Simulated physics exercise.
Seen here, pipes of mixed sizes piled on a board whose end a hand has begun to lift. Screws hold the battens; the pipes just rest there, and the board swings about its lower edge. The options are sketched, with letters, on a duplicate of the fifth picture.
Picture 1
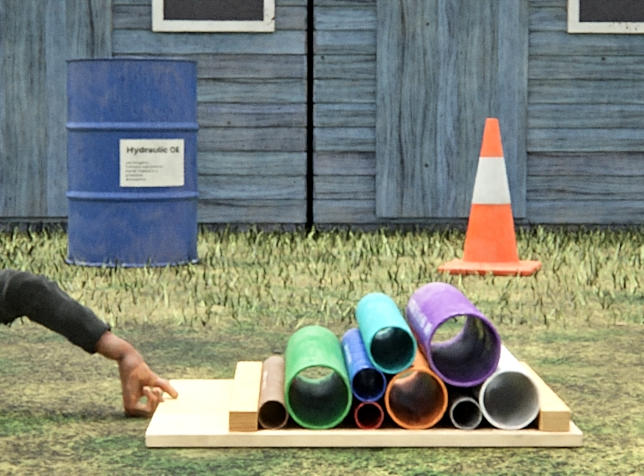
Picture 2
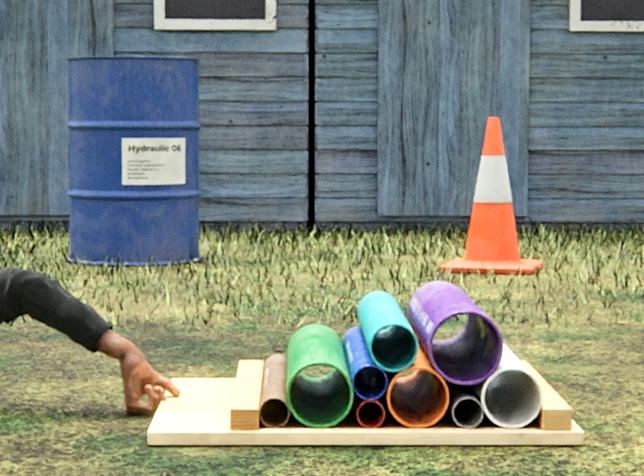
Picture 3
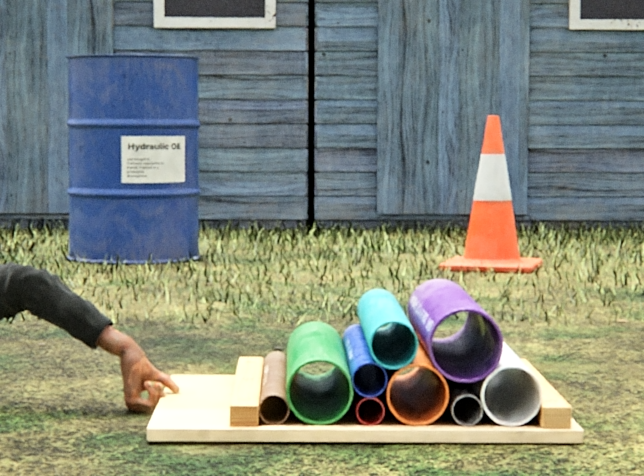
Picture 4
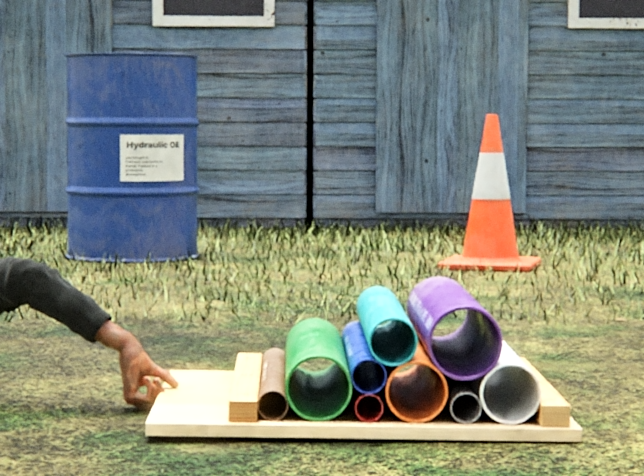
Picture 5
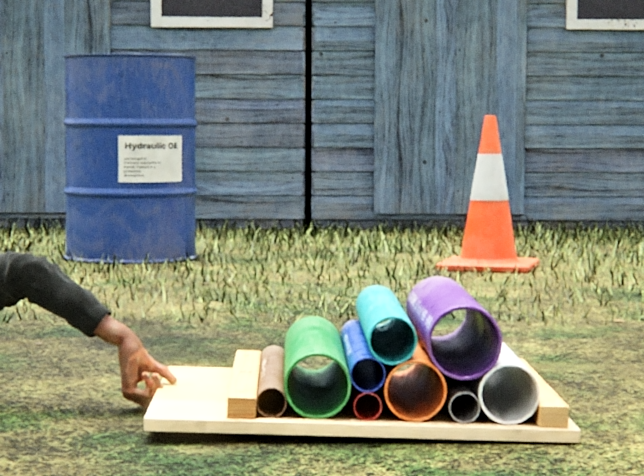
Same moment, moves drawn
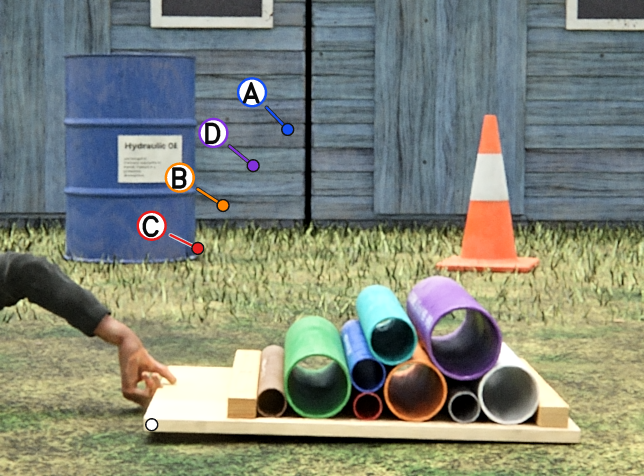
The clip shows a hand at the left end of a wooden board stacked with colourful pipes of mixed sizes between two battens; the hand raises that end very slightly, while the pipes keep their arrangement on the board.
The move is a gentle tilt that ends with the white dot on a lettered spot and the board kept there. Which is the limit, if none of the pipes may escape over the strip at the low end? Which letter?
Lift it to B and no more.
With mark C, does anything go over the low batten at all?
At C: No.
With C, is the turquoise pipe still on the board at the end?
The turquoise pipe: Yes.
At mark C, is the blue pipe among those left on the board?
Yes, with C.
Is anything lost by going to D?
Yes, at D.
On the marked copy, A at (288, 130); B at (223, 205); C at (198, 248); D at (253, 166); the white dot at (152, 425).
Taking B. A third of the way, board at 18°.
Two thirds of the way, board at 33°.
When it is over, board at 33°, none over the low batten.
As for the rest, A two over the low batten (purple, turquoise); C none over the low batten; D one over the low batten (purple).
